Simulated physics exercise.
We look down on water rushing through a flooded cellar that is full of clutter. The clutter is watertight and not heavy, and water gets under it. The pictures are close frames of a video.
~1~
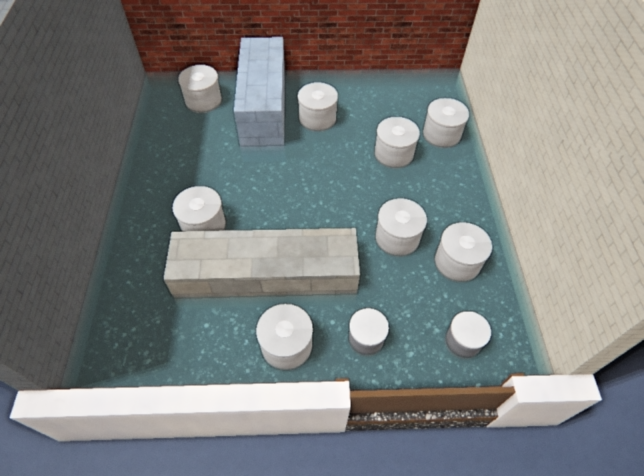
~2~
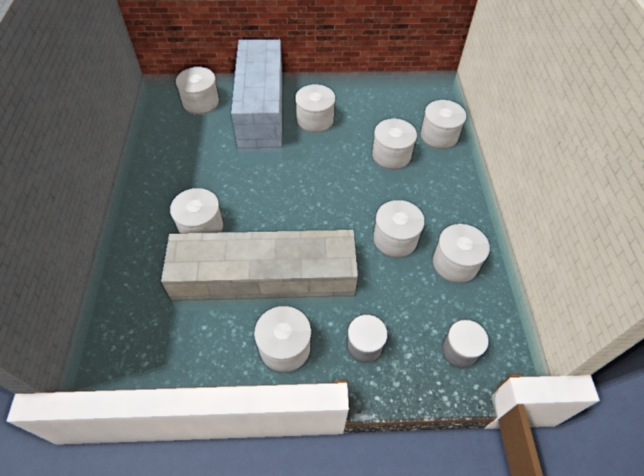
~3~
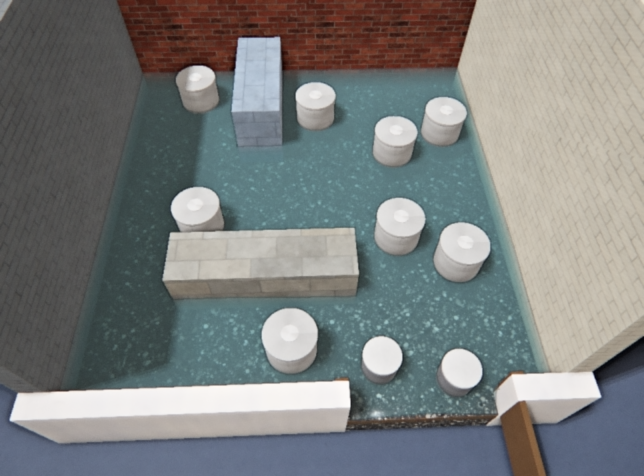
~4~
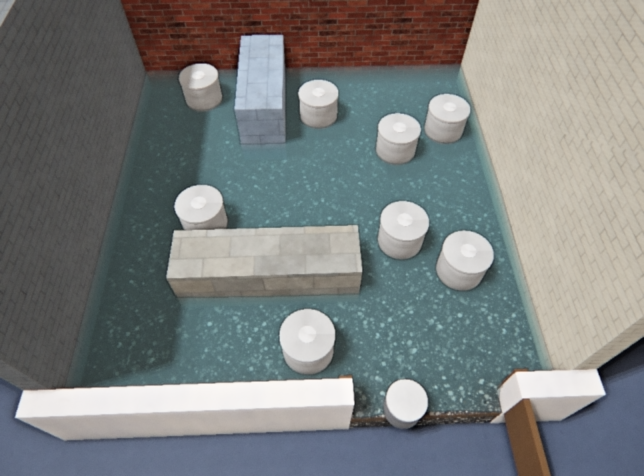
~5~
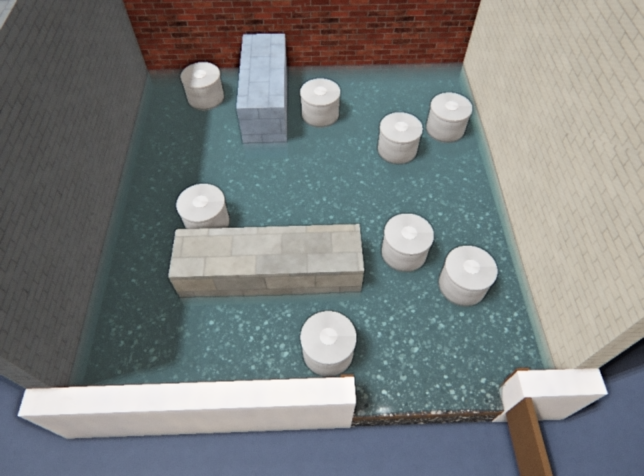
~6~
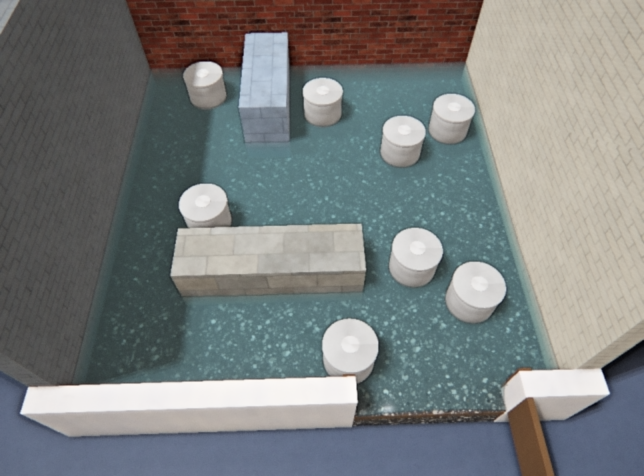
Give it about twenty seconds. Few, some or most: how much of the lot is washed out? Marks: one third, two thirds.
It is two thirds or above.
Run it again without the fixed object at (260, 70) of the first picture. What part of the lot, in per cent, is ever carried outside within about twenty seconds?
Near 80 in a hundred.
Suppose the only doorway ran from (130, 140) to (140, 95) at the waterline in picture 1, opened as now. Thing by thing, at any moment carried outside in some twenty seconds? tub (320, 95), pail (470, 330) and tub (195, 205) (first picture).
One after the other: Out, stays, carried outside.
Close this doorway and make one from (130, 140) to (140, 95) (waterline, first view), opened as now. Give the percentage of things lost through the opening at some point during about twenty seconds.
Close to 40 %.
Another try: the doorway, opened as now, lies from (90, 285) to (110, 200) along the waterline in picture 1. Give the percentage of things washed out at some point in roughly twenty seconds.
Close to 40 %.
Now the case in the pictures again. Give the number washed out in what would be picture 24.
The number is 5.
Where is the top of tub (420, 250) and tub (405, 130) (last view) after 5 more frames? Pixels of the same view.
At about (446, 392) and (433, 169).
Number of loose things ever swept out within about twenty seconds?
It comes to 7.
A moment on, 4 of 10 are out; 6 afloat.
Next, 5 of 10 are out; 5 afloat.
Later, 7 of 10 are out; 3 afloat.
In the end, 7 of 10 are out; 3 afloat.
